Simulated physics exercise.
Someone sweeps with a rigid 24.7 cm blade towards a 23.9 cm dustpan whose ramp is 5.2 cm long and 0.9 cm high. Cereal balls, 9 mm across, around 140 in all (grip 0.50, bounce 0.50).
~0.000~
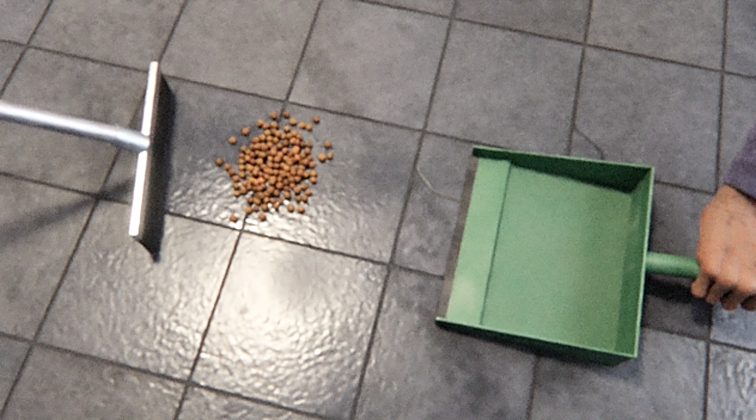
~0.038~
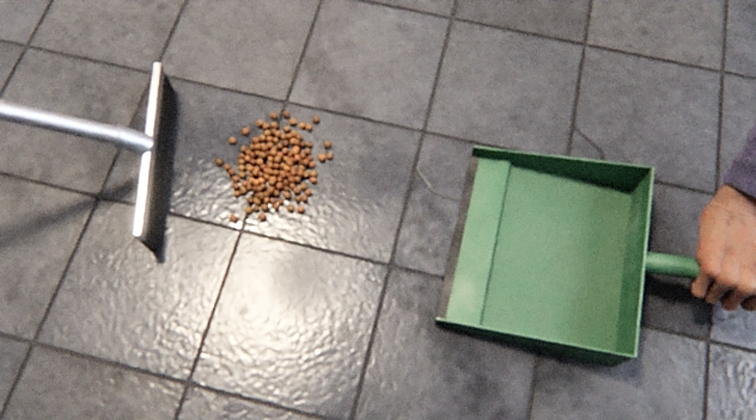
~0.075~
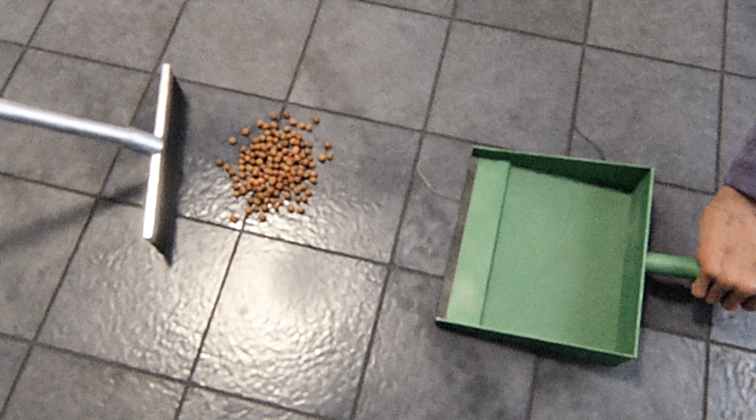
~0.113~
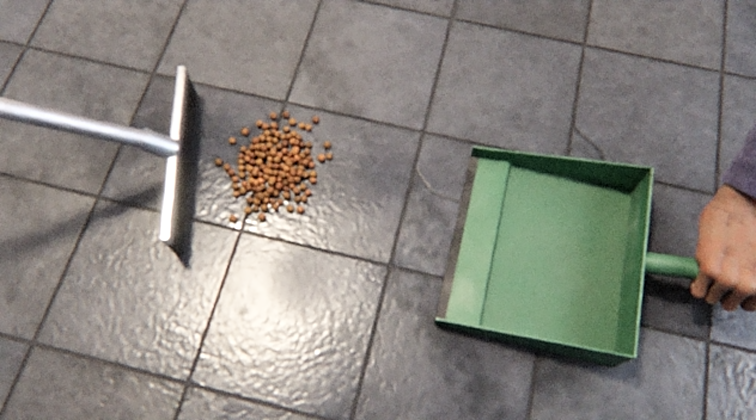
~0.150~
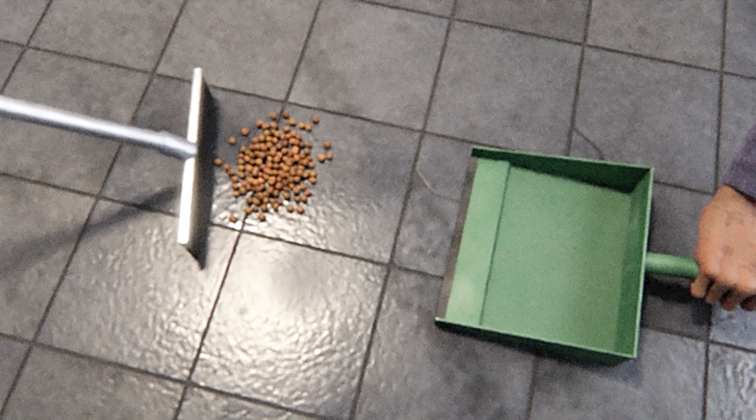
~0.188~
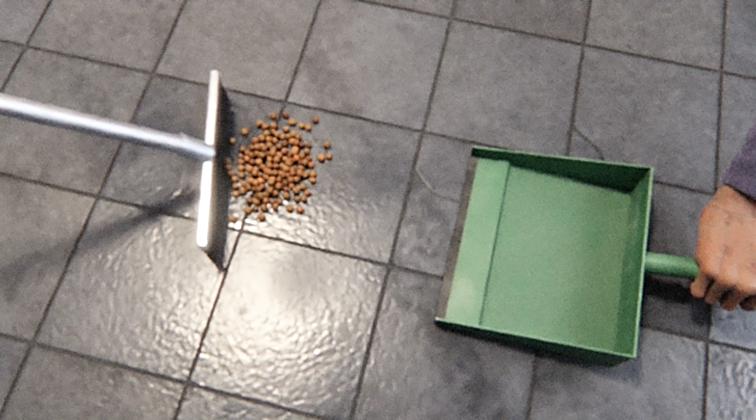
On a dark tiled floor, a flat blade on a metal handle slid rightward until it reached the near edge of a pile of small brown balls, while a hand held a green dustpan still.
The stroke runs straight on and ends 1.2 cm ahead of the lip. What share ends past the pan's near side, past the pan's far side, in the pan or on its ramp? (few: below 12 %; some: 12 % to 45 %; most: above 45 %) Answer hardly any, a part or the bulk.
Near side hardly any, far side a part, pan a part.
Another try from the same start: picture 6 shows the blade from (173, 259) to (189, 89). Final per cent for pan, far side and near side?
Pan 0, far 0, near 0.
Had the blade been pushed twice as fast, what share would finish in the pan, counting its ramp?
In that case some 60 per cent.
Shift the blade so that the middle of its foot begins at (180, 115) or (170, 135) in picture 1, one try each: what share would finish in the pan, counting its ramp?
About 30 and 30 per cent.
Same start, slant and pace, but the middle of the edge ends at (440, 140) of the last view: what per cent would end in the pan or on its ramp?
Some 20 per cent.
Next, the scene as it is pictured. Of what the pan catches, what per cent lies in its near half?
Some 20 per cent.
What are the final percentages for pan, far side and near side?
Near side 0, far side 20, pan 20.
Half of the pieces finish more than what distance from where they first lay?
Roughly 26 cm.
After 0.41 s, middle of the blade 19 cm from the lip; 0 % over the lip, far side 10 %, near side 0 %.
After 0.56 s, middle of the blade 9 cm from the lip; 0 % over the lip, far side 15 %, near side 0 %.
Then, at 0.84 s, middle of the blade 5 cm from the lip; 20 % over the lip, far side 20 %, near side 0 %.
At rest (1.1 s), near side 0 %, far side 20 %, pan 20 %, in front of the lip or behind the blade 60 %.
